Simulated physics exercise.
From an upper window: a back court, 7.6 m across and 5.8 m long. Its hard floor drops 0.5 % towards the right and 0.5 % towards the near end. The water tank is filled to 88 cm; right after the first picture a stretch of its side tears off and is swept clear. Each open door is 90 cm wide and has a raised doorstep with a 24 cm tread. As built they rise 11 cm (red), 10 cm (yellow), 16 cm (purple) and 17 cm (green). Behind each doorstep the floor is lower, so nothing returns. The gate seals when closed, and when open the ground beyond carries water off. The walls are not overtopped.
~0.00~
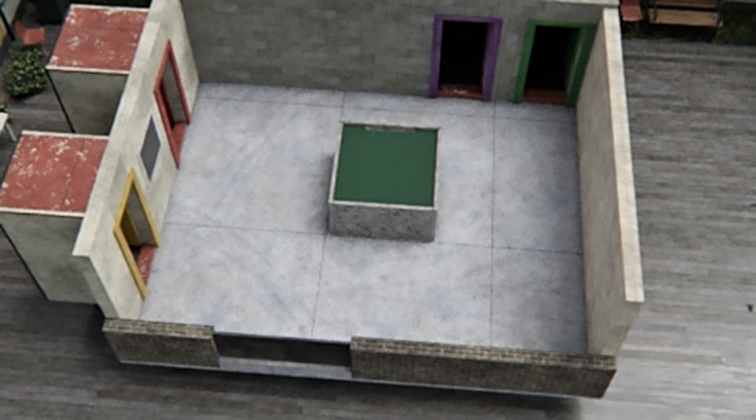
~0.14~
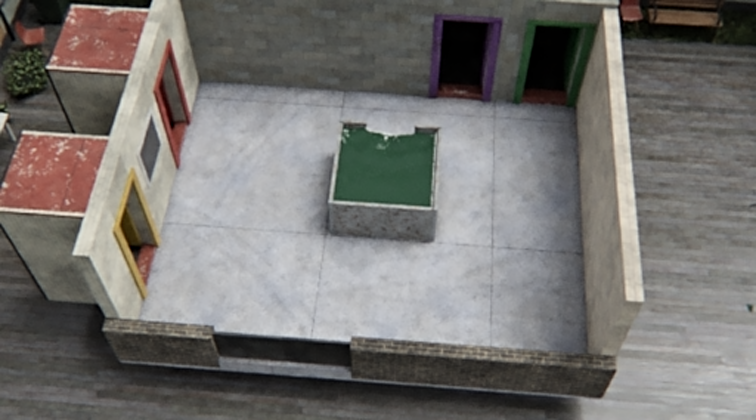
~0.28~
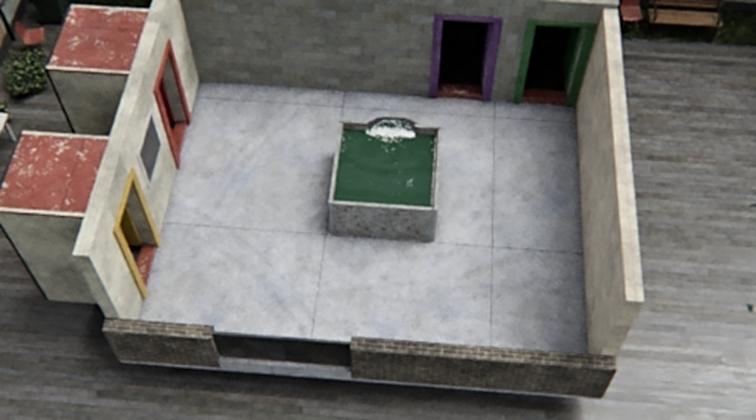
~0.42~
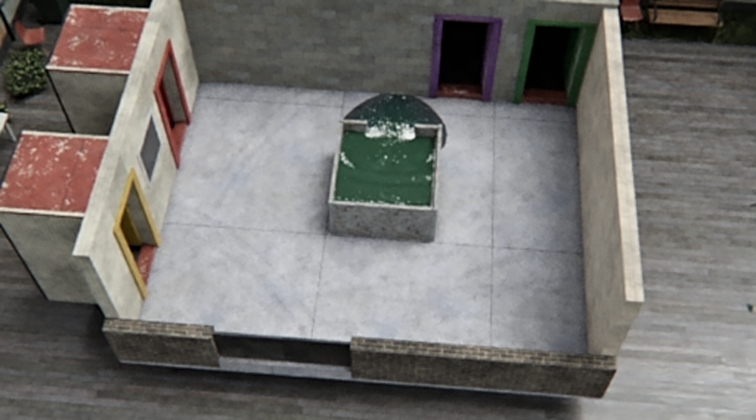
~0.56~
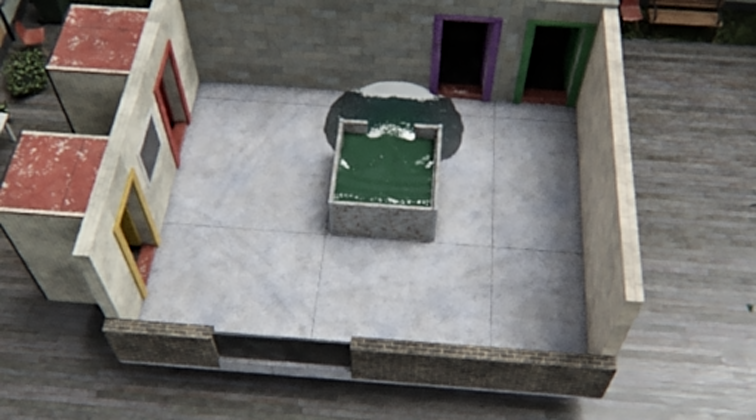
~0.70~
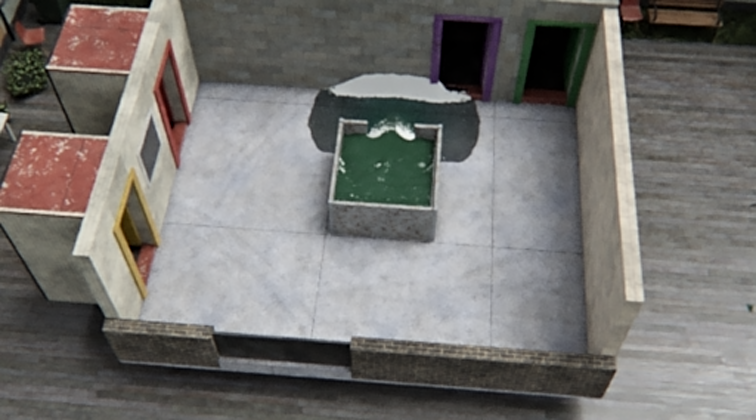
In a walled court seen from above, the far side of a square tank of green water broke open, and water poured out, spreading across the pale floor behind it to the purple door.
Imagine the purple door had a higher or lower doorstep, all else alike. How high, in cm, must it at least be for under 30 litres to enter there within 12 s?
About 19 cm.
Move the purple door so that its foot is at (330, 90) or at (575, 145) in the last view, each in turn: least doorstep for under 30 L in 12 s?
Roughly 18 and 21 cm.
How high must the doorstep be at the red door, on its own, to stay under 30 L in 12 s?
Roughly 11.5 cm at red.
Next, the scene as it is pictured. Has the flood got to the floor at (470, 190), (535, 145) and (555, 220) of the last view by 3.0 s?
In that order: Still dry, wet, flooded.
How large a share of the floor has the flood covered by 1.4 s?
Near 15 per cent is wet.
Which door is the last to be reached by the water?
It is the yellow one.
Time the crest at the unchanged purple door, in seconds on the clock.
At about 1.2 s.
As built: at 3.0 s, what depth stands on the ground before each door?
In cm: Red 18, yellow 0, purple 17, green 13.
After 1.4 s water covers 15 % of the floor, deepest (50 cm) near (394, 102); 26 cm at the purple door, 10 litres in over its 16 cm doorstep.
After 3.0 s water covers 40 % of the floor, deepest (31 cm) near (395, 95); 17 cm at the purple door, 40 litres in over its 16 cm doorstep.
After 12.0 s water covers 95 % of the floor, deepest (16 cm) near (588, 377); 4 cm at the purple door, 45 litres in over its 16 cm doorstep.
At the purple door as built, the water arrived by 0.7 s and peaked near 26 cm at 1.2 s.
Run again over the same 12 s with other heights there, 56 litres in over 15 cm, 21 litres over 20.5 cm. The limit of 30 litres is kept from about 19 cm up.
